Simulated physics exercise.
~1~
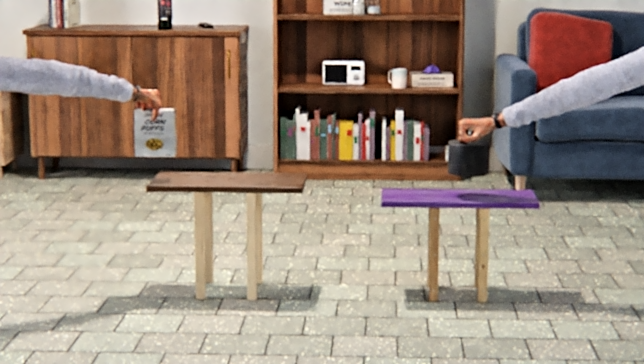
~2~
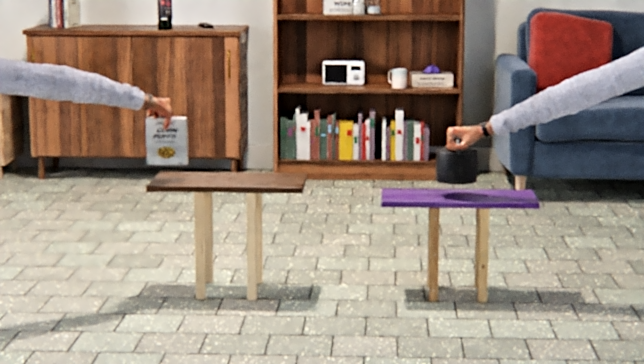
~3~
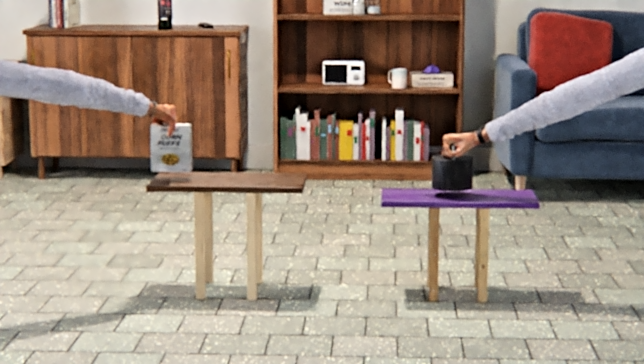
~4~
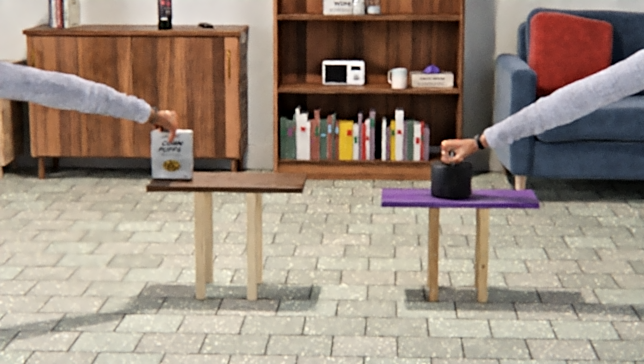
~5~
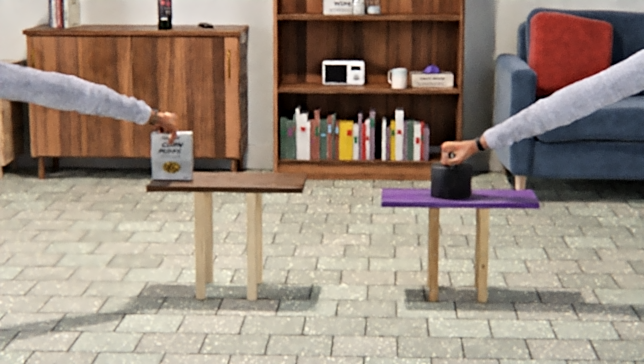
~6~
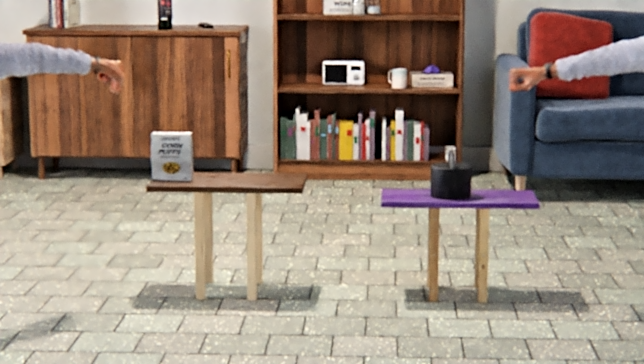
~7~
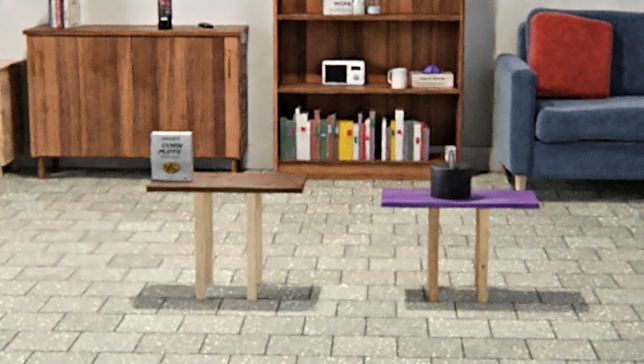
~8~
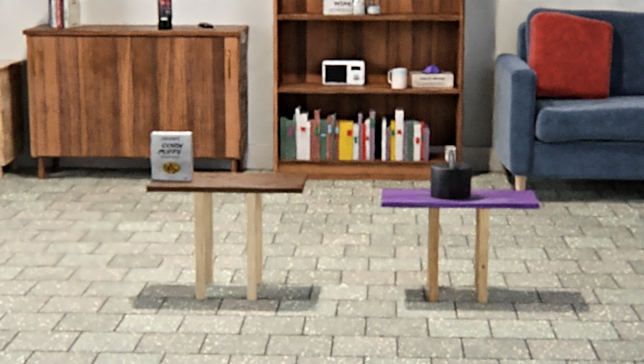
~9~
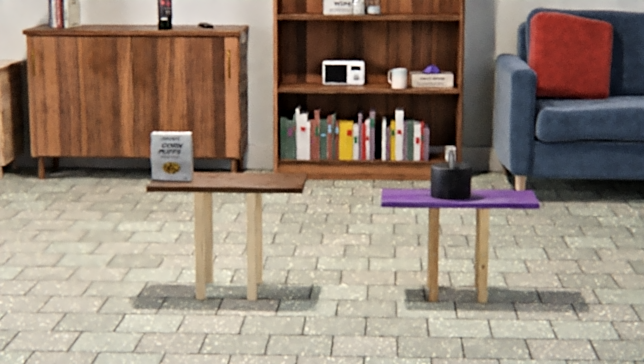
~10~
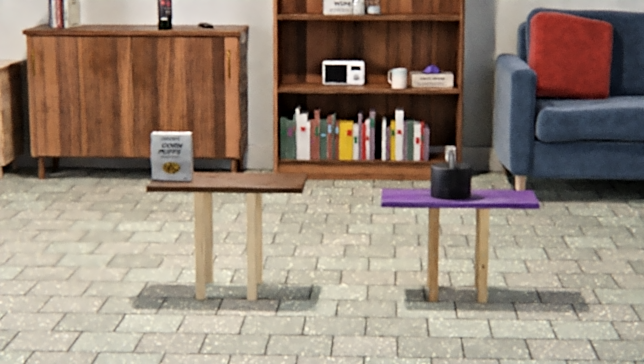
The video shows two hands lowering a small upright packet onto the left end of a brown small table and a dark round object onto a purple plant stand, then letting go and withdrawing, after which both pieces of furniture stay steady with the items resting on top.
